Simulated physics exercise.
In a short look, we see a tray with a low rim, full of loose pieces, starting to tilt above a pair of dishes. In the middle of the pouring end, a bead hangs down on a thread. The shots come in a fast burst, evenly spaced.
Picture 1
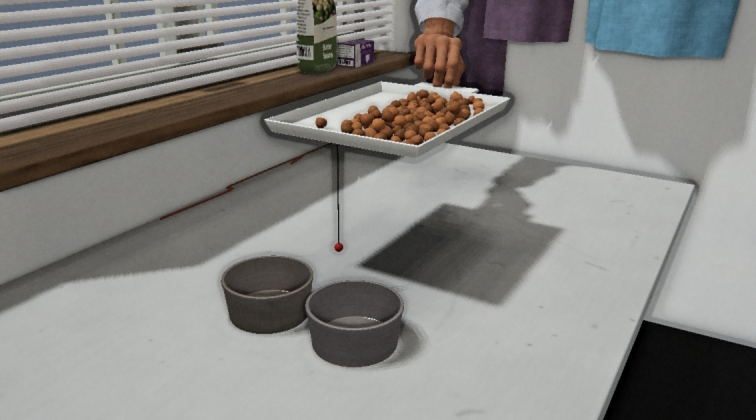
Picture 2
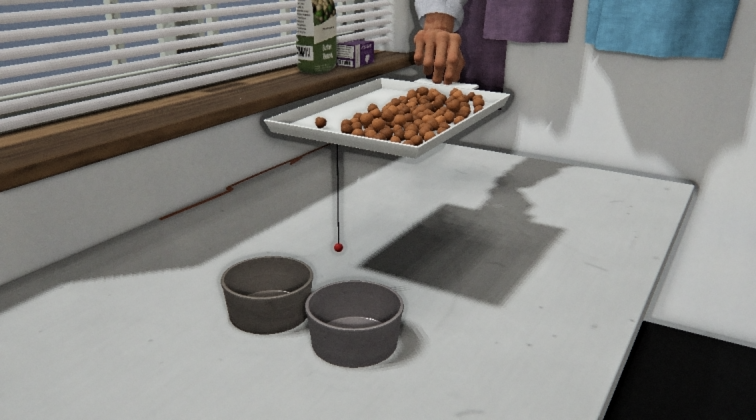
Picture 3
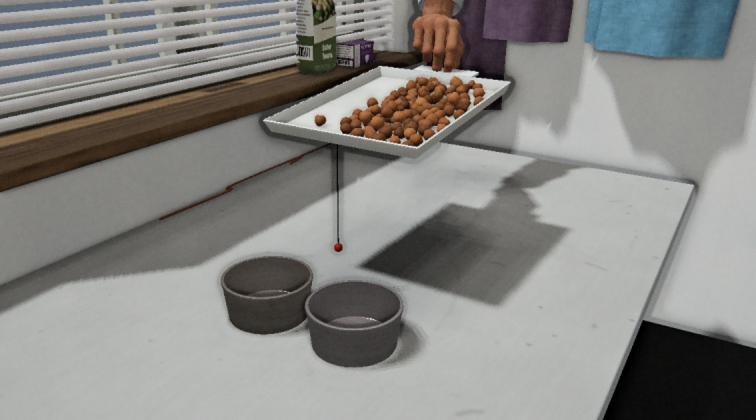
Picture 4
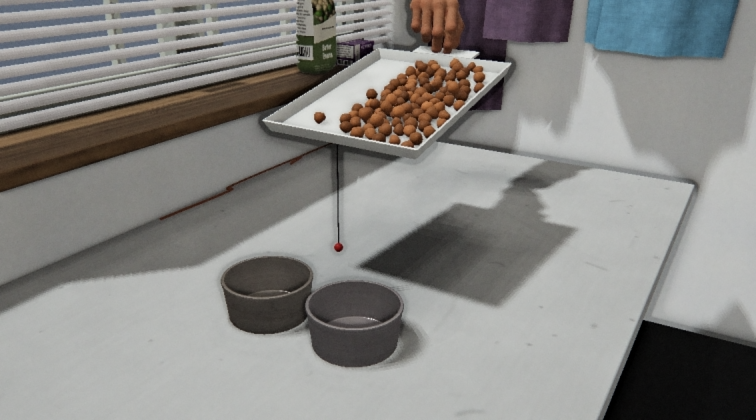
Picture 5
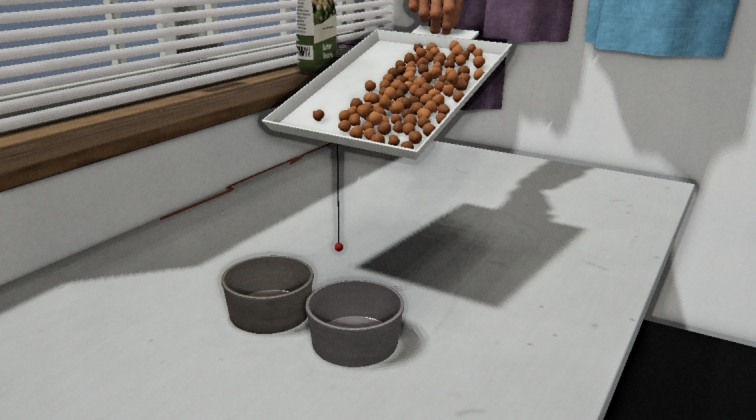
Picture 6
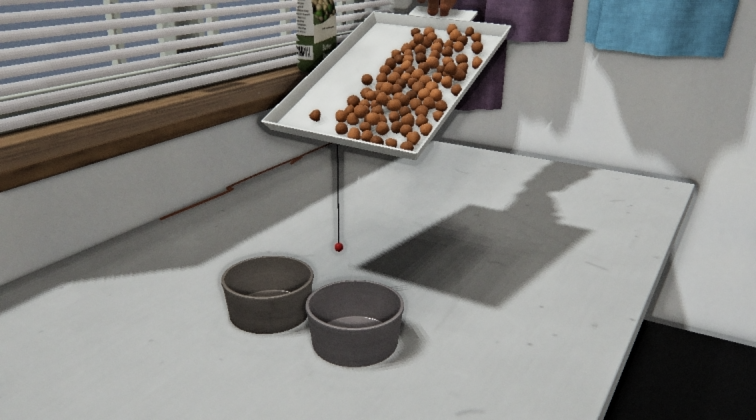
Above two dark bowls on a pale table, a hand steadily tilts a tray of hazelnuts.
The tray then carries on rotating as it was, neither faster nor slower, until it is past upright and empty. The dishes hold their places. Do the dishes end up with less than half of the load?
The dishes save the greater portion.
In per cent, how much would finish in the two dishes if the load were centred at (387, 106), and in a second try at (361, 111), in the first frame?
You'd get near 80 percent first and near 70 percent after that.
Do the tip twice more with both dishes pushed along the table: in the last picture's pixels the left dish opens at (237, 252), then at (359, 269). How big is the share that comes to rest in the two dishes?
That makes 40 per cent, followed by 10 per cent.
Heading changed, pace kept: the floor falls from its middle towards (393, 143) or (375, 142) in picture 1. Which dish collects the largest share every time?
Place one gives the rightmost dish, place two gives the rightmost dish.
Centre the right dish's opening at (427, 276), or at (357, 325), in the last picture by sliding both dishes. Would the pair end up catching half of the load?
Taking the places in turn, it's shy of half and then shy of half.
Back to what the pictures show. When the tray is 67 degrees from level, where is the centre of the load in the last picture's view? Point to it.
Somewhere about pixel (355, 123).
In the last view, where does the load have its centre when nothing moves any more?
Resting centre, last frame: Roughly (327, 322).
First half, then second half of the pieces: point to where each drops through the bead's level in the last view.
For the early half I get (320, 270), and for the late half (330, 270).
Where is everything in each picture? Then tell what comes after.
The first picture shows corners of the pouring end near (271, 119) and (416, 144), level; middle of the load near (417, 117), hazelnuts; left dish near (239, 310); right dish near (328, 341); bead on its thread near (339, 247).
The second picture shows corners of the pouring end near (271, 119) and (416, 145), level; middle of the load near (417, 115).
The third picture shows corners of the pouring end near (270, 119) and (415, 145), tipped barely, level across its low end; middle of the load near (416, 109).
The fourth picture shows corners of the pouring end near (269, 119) and (415, 146), tipped a little, level across its low end; middle of the load near (416, 99).
The fifth picture shows corners of the pouring end near (269, 119) and (415, 147), tipped clearly, level across its low end; middle of the load near (415, 90).
The sixth picture shows corners of the pouring end near (268, 119) and (414, 149), tipped clearly, level across its low end; middle of the load near (413, 83), near a quarter on the move; left dish near (240, 310); right dish near (329, 341).
Shortly afterwards, tray tipped steeply; the bulk on the tray; only a few in the right dish; only a few outside both; near a quarter in the air.
Next, tray tipped past a quarter turn; only a few on the tray; near a third in the right dish; near a third in the left dish; near a quarter outside both; a little in the air.
Some moments later, tray tipped past a quarter turn; near a third in the right dish; near a third in the left dish; near a quarter outside both.
In the end, tray tipped past a quarter turn; near a third in the right dish; near a third in the left dish; near a quarter outside both.
